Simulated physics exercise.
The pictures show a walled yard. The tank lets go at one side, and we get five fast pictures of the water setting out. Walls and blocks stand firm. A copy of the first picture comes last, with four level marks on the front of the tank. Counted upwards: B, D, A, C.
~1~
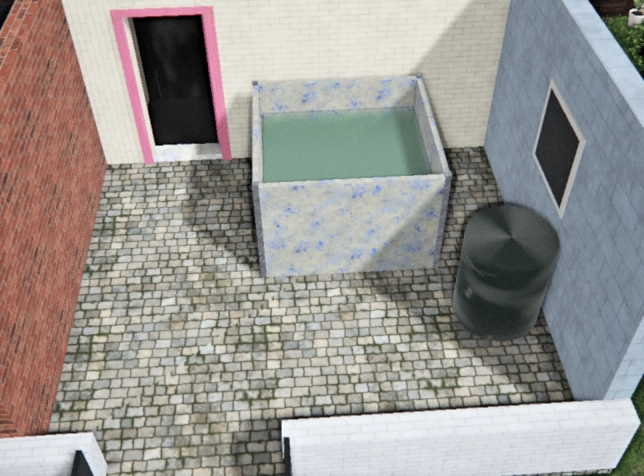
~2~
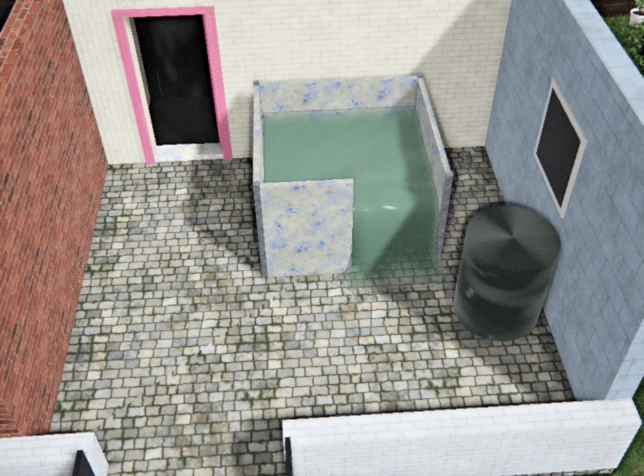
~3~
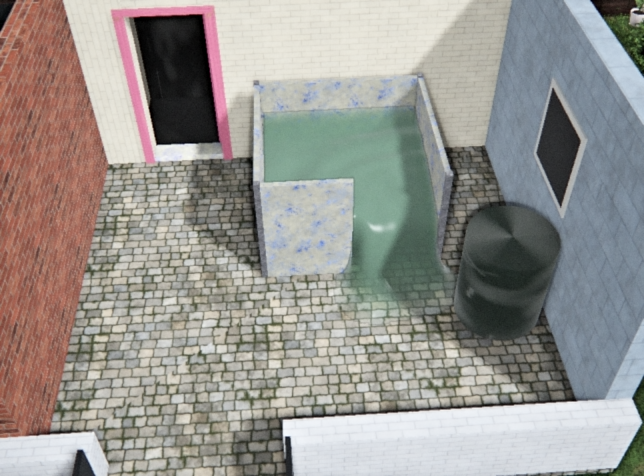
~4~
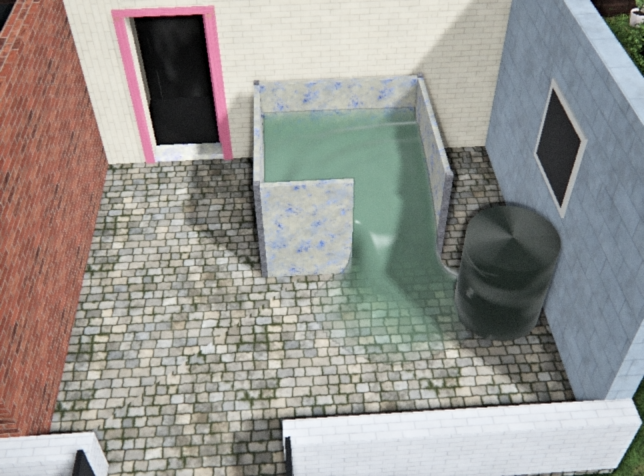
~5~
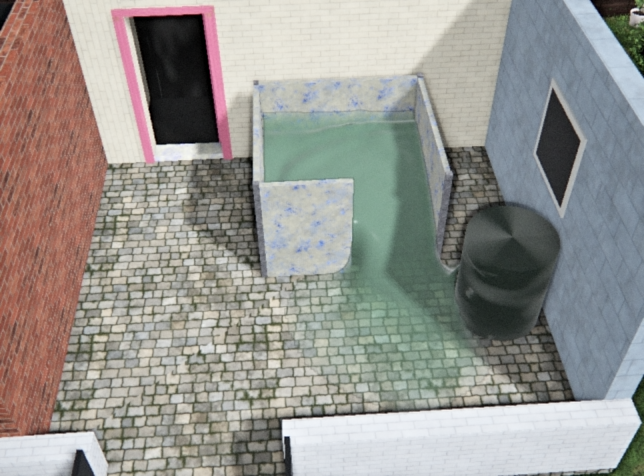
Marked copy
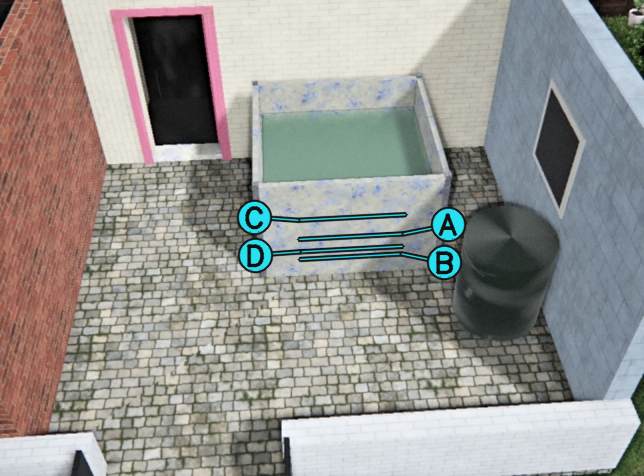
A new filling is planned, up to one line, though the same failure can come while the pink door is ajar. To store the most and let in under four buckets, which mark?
That is level A.
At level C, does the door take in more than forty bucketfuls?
No, it does not.
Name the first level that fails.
That is level C.
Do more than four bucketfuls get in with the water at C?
Yes, it does.
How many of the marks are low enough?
Three of the four.
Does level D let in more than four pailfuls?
No, that is safe.
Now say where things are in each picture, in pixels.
In the first picture, water in the tank at rest, its middle at (344, 155); foot of the pink doorway at (189, 160); open gate at (187, 423).
In the second picture, 2 % of the ground under water, visible out to (349, 283).
In the third picture, 5 % of the ground under water, visible out to (358, 312).
In the fourth picture, 9 % of the ground under water, visible out to (388, 357).
In the fifth picture, 15 % of the ground under water, visible out to (347, 368).
In cyan, A at (351, 236); B at (350, 256); C at (352, 217); D at (351, 249); from the bottom up B, D, A, C.
Choosing A, a bucket or two gets in.
Choosing B, nothing gets over.
Choosing C, about 12 bucketfuls get in.
Choosing D, nothing gets over.
